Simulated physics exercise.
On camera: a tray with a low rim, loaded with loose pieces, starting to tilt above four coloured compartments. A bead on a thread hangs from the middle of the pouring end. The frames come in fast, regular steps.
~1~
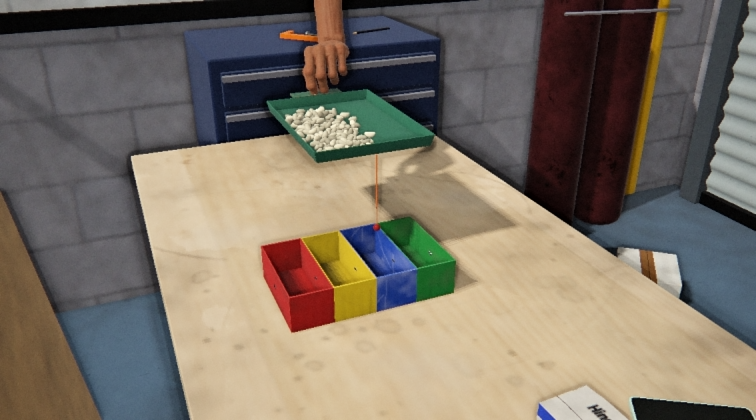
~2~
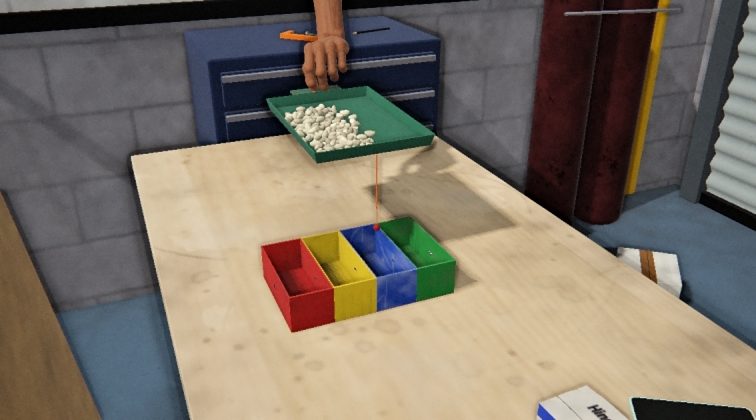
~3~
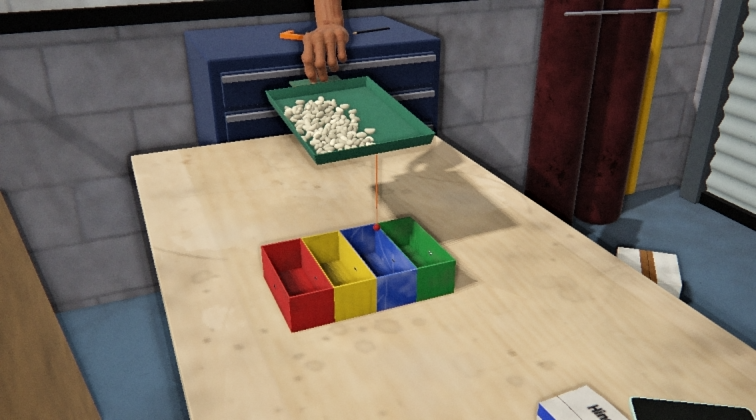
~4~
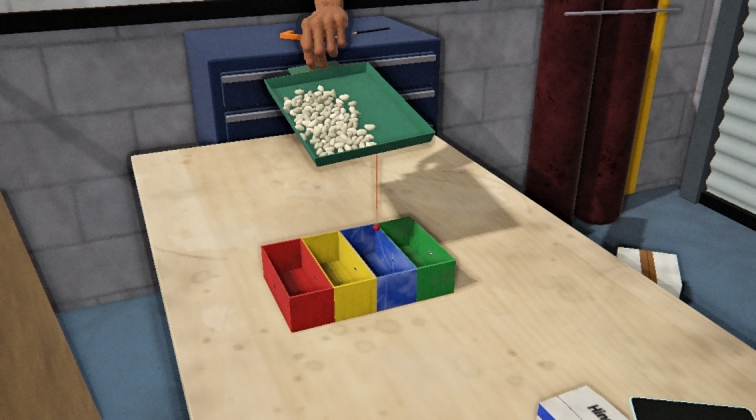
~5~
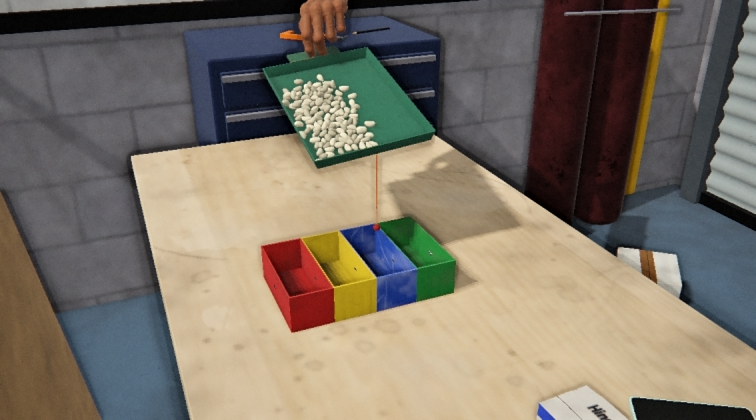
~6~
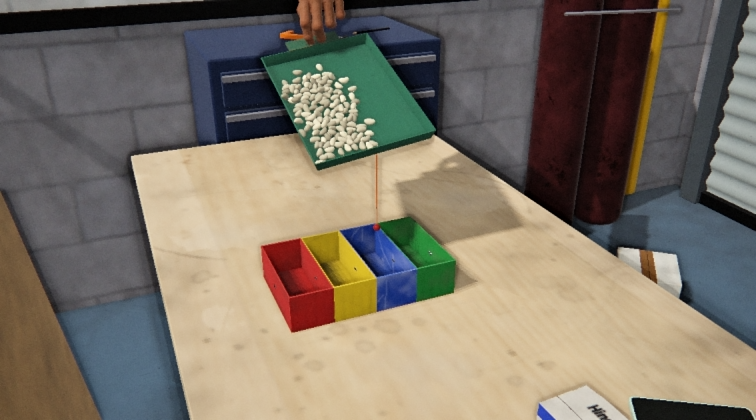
Green tray of white beans tilting gradually toward its lower left corner as a hand raises its far edge above four coloured compartments.
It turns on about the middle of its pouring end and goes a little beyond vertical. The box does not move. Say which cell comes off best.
Most goes to the yellow cell.
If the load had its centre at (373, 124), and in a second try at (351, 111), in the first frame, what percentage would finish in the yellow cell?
Roughly 70 per cent, and 50 per cent.
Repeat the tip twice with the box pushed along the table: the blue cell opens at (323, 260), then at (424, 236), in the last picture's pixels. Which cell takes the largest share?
First the blue one, then red.
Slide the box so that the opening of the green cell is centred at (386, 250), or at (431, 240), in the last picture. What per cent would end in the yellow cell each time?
In turn 20 and 50 in a hundred.
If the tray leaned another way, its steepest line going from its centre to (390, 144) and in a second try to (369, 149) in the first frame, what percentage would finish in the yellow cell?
In turn 0 and 30 in a hundred.
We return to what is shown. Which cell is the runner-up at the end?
It is the cell in blue.
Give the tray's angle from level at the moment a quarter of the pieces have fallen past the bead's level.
At some 100 degrees.
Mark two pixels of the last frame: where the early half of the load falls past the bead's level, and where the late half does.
Around (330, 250) and then (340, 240).
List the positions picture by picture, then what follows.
The first frame shows corners of the pouring end at (317, 151) and (431, 134), level; middle of the load at (329, 131), white beans; bead on its thread at (377, 227); red cell at (312, 307); yellow cell at (355, 297); blue cell at (396, 287); green cell at (436, 278).
The second frame shows corners of the pouring end at (317, 151) and (431, 134), level; middle of the load at (329, 130).
The third frame shows corners of the pouring end at (317, 153) and (431, 132), tipped barely, lowest at the left corner; middle of the load at (328, 127).
The fourth frame shows corners of the pouring end at (317, 156) and (431, 131), tipped a little, lowest at the left corner; middle of the load at (328, 122).
The fifth frame shows corners of the pouring end at (317, 159) and (431, 130), tipped clearly, lowest at the left corner; middle of the load at (328, 117).
The sixth frame shows corners of the pouring end at (317, 161) and (432, 129), tipped clearly, lowest at the left corner; middle of the load at (328, 113); red cell at (312, 307); yellow cell at (355, 297); blue cell at (396, 287); green cell at (436, 278).
Soon, tray tipped steeply; nearly all on the tray; a stray few falling or outside the box.
A while on, tray tipped past a quarter turn; a small part on the tray; about half in the yellow cell; a small part in the blue cell; a small part in the red cell; a stray few in the green cell; about a quarter falling or outside the box.
Towards the end, tray tipped past a quarter turn; about two thirds in the yellow cell; about a quarter in the blue cell; a small part in the red cell; a stray few in the green cell; a stray few falling or outside the box.
Finally, tray tipped past a quarter turn; about two thirds in the yellow cell; about a quarter in the blue cell; a small part in the red cell; a stray few in the green cell; a stray few outside the box.
